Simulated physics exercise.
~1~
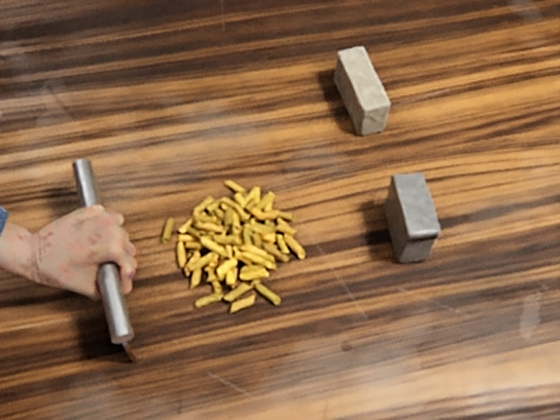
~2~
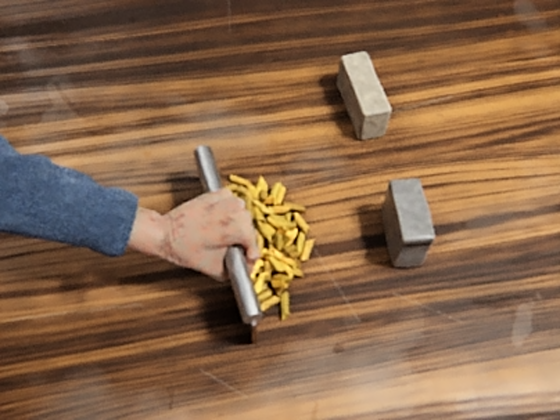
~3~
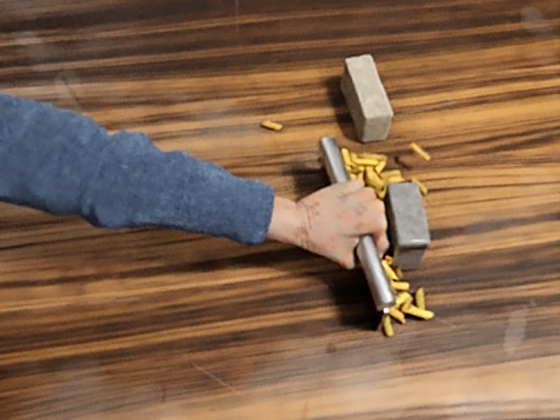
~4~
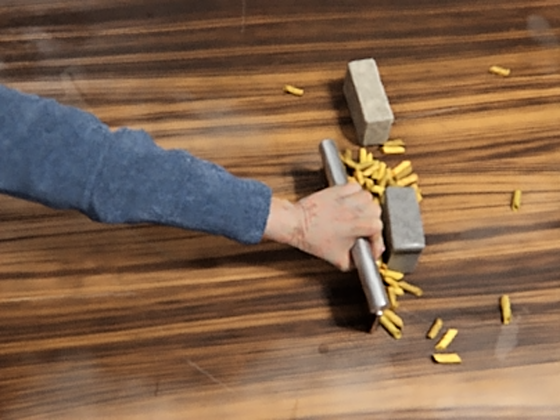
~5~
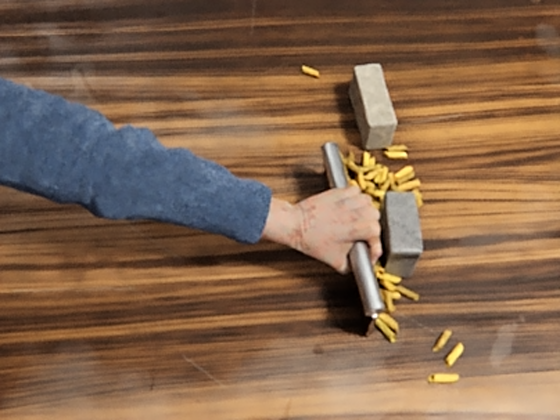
A hand in a blue sleeve pushed a pile of yellow pasta pieces rightward across a striped wooden table with a metal bar, toward two grey blocks. Some scattered past the blocks, but most ended up bunched between the bar and the blocks.
